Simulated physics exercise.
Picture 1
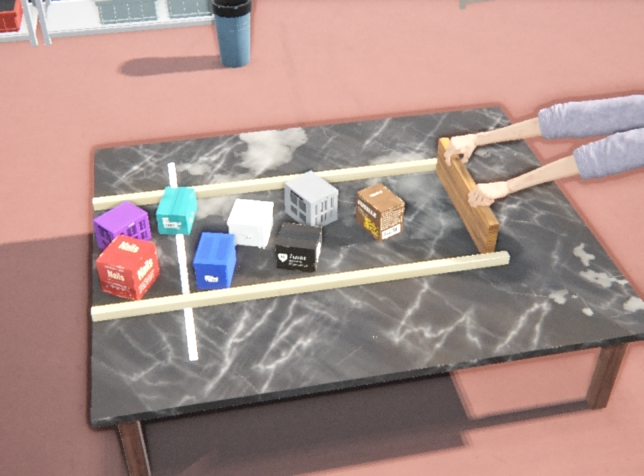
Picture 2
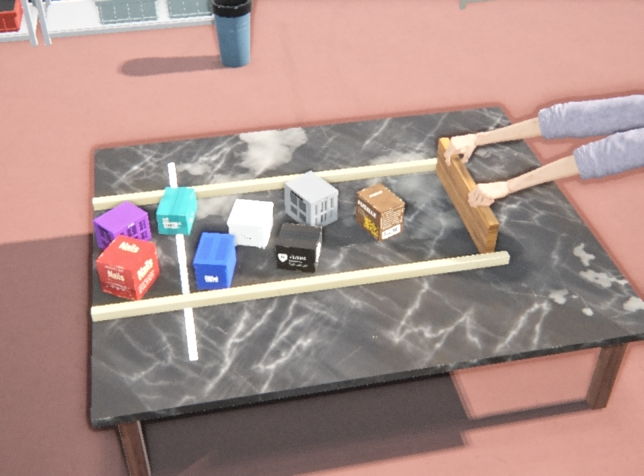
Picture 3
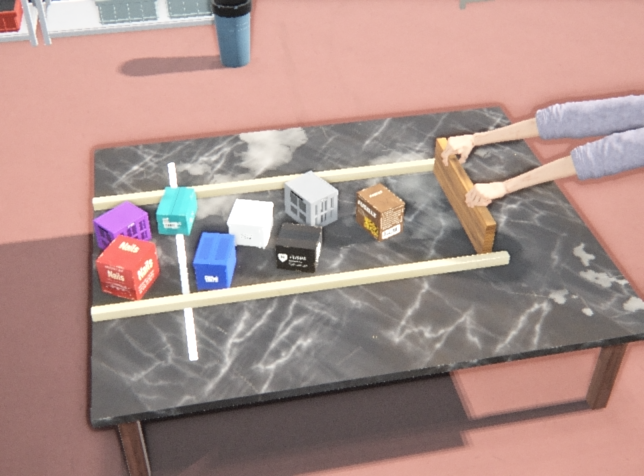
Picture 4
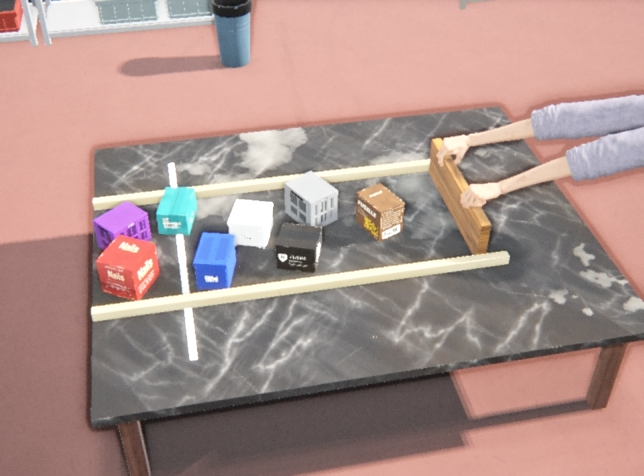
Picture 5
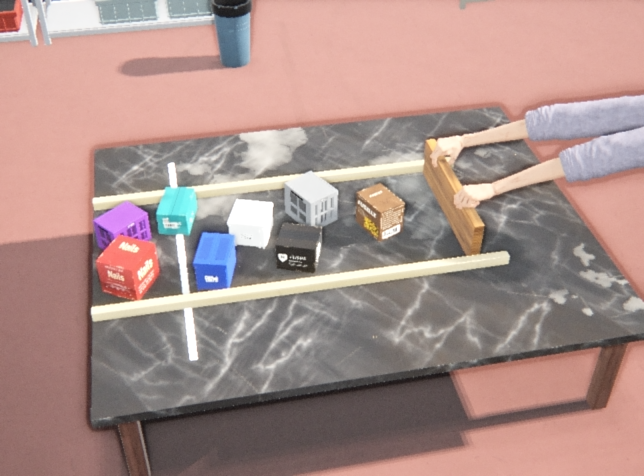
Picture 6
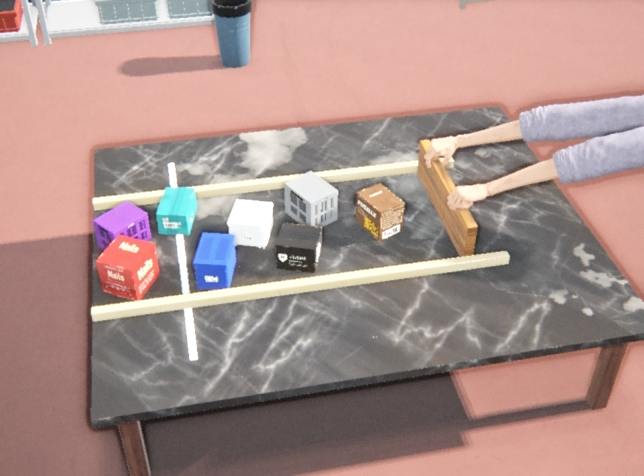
On a dark marble-patterned table, two hands slide a wooden plank slightly left between pale rails toward scattered, motionless colourful boxes.
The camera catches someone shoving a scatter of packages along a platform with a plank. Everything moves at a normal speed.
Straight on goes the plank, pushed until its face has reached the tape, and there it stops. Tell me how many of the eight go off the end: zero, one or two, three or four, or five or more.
The ones that plunge will number one or two.
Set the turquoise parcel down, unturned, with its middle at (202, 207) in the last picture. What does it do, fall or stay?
In that case it never drops.
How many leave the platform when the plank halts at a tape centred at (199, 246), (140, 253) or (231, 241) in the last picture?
Those tries give 0, 5 and 0.
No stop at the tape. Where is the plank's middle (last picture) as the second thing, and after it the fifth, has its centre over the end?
For the first, roughly (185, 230); for the next, roughly (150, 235).
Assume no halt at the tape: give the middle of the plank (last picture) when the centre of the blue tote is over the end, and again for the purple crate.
The blue tote gives roughly (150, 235), the purple crate roughly (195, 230).
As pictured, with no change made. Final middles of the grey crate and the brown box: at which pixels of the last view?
One is at about (149, 208), the other at about (164, 238).
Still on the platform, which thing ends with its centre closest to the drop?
The turquoise parcel, it is.
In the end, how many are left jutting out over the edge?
The figure is 1.
Soon after, none off yet; purple crate at rest near (123, 230); red box at rest near (128, 268); turquoise parcel at rest near (177, 211).
At rest, the number that fall off is one or two; fallen, red box and purple crate.
